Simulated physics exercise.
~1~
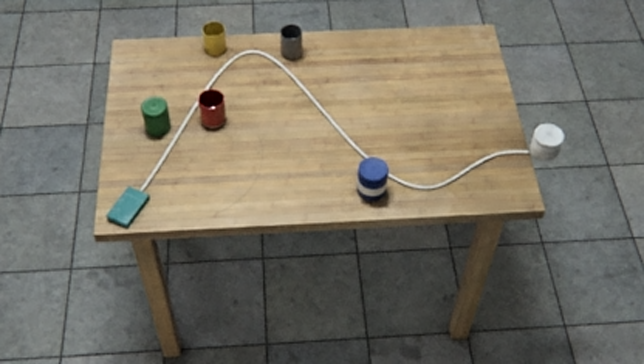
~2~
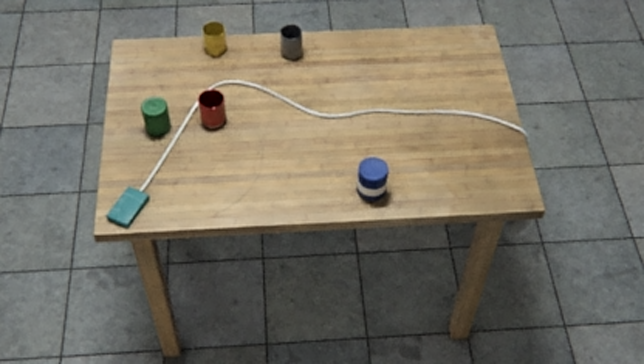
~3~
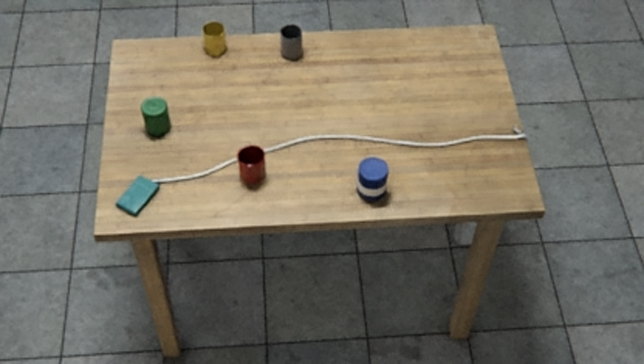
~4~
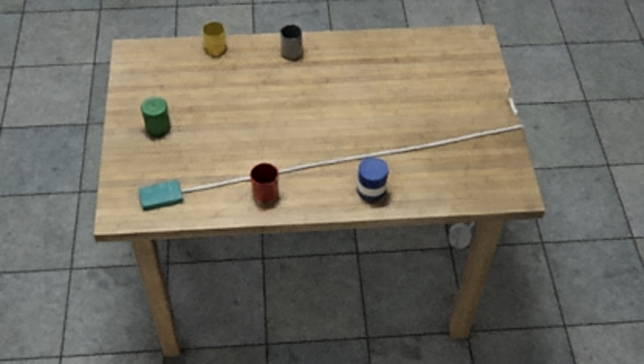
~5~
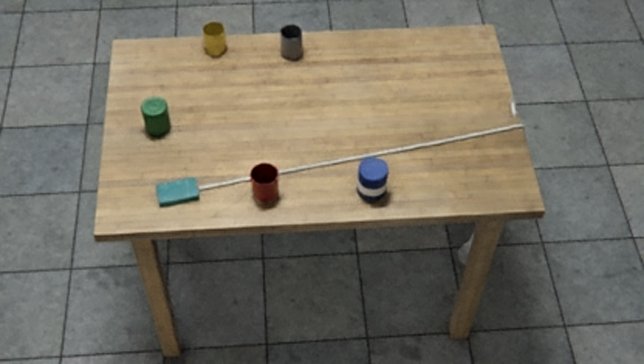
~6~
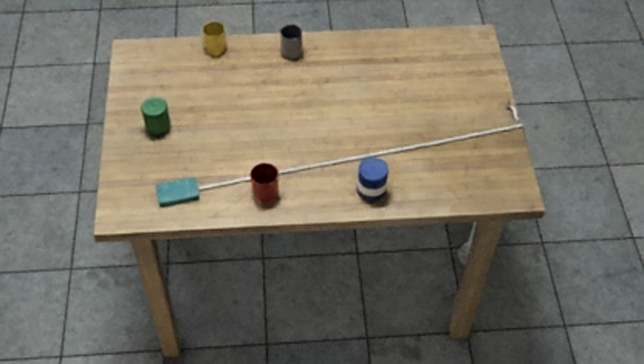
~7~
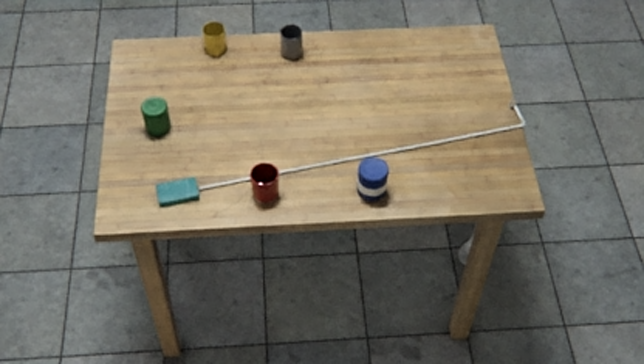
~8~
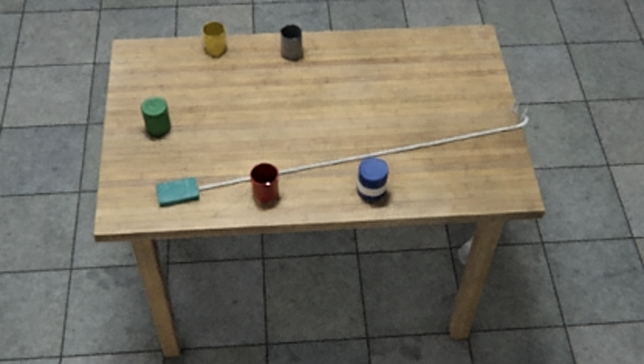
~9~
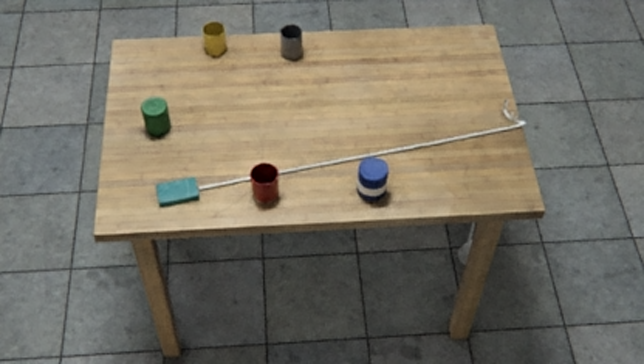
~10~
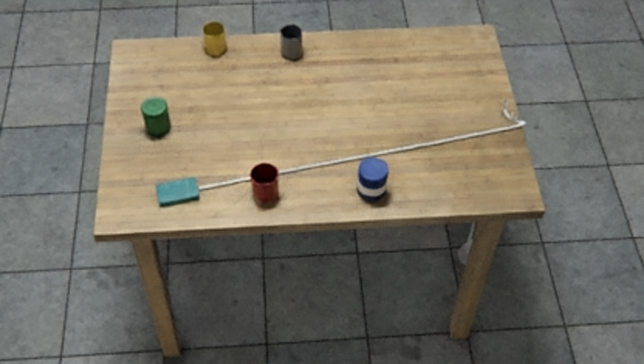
On a wooden table, a falling white speaker pulling its cable taut, dragging a red mug and teal phone before all settle.
